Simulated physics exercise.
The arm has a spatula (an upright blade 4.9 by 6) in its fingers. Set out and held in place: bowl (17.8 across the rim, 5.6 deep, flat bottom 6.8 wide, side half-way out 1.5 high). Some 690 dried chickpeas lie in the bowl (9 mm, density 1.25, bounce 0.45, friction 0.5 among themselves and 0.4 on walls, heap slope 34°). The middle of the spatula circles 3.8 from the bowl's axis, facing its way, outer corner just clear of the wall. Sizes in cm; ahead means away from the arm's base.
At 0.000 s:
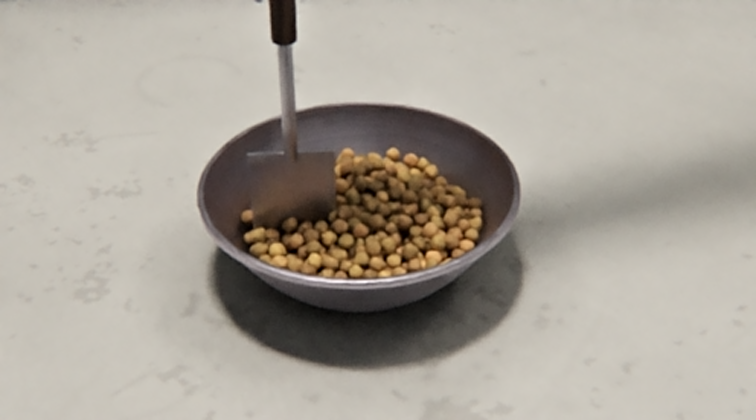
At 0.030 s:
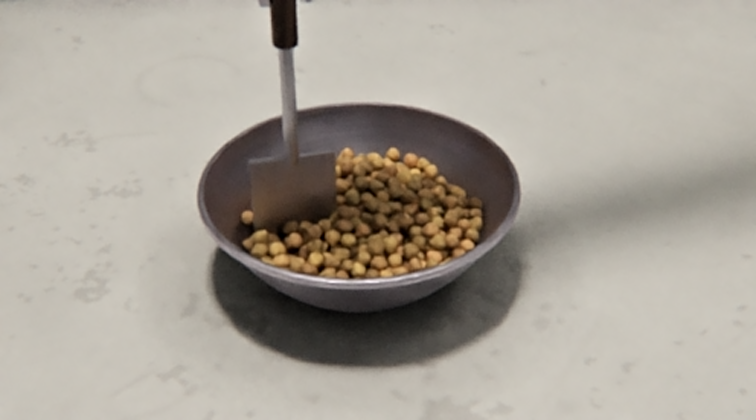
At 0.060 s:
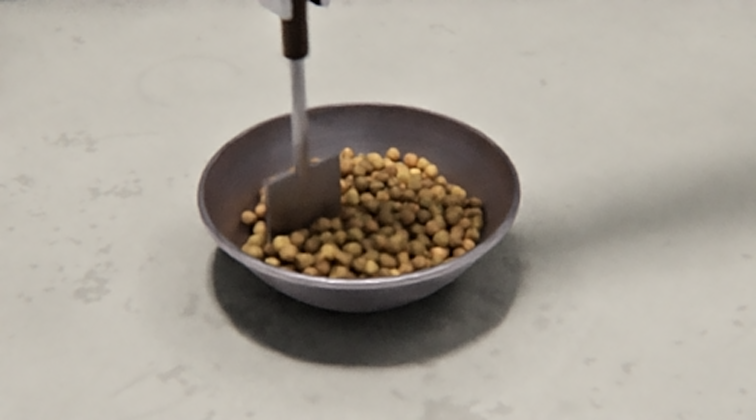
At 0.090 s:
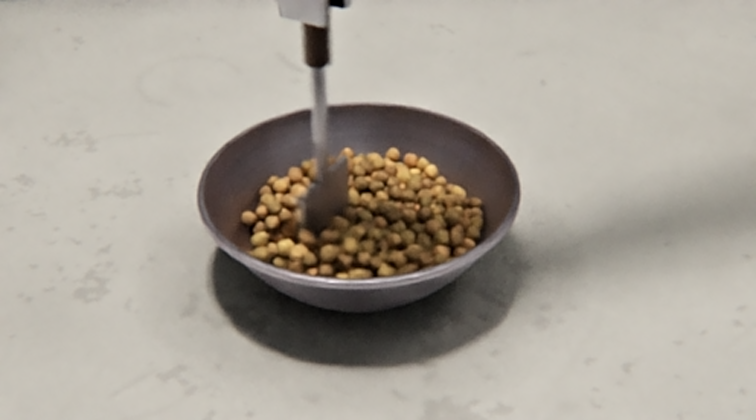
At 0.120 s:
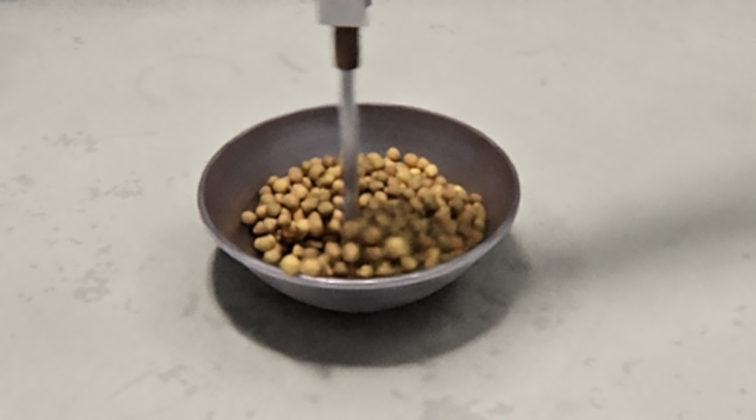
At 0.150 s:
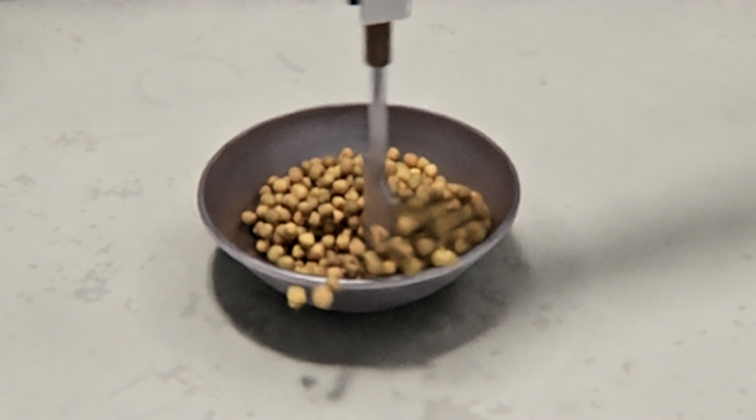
Robot arm sweeping a spatula rightward through dried chickpeas in a dark bowl, pushing them aside as a few hop over the near rim.
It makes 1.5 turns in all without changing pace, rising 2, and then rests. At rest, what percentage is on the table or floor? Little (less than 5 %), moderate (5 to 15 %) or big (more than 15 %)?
On the table or floor the share is big, more than 15 %.
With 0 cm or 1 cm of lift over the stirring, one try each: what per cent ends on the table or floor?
About 40 and 35 per cent.
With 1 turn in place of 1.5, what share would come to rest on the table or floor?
Then about 15 per cent.
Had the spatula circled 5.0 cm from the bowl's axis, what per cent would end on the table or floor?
It would be near 5 per cent.
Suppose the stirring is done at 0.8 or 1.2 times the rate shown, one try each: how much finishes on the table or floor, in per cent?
About 15 and 30 per cent.
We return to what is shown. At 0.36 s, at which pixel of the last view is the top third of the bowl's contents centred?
Around (331, 153).
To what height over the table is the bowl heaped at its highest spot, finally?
About 5.0 cm.
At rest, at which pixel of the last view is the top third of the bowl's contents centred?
Near (363, 223).
By 0.36 s, 271° round, highest piece 9 above the table; 575 in the bowl, 69 on the table or floor, 44 in flight or on the tool.
By 0.58 s, 80° round, highest piece 7 above the table; 515 in the bowl, 160 on the table or floor, 13 in flight or on the tool.
By 0.88 s, 180° round, highest piece 5 above the table; 512 in the bowl, 176 on the table or floor.
By 1.58 s, 180° round, highest piece 5 above the table; 512 in the bowl, 176 on the table or floor.
Final count, 512 in the bowl, 176 on the table or floor. That is 26 % on the table or floor.
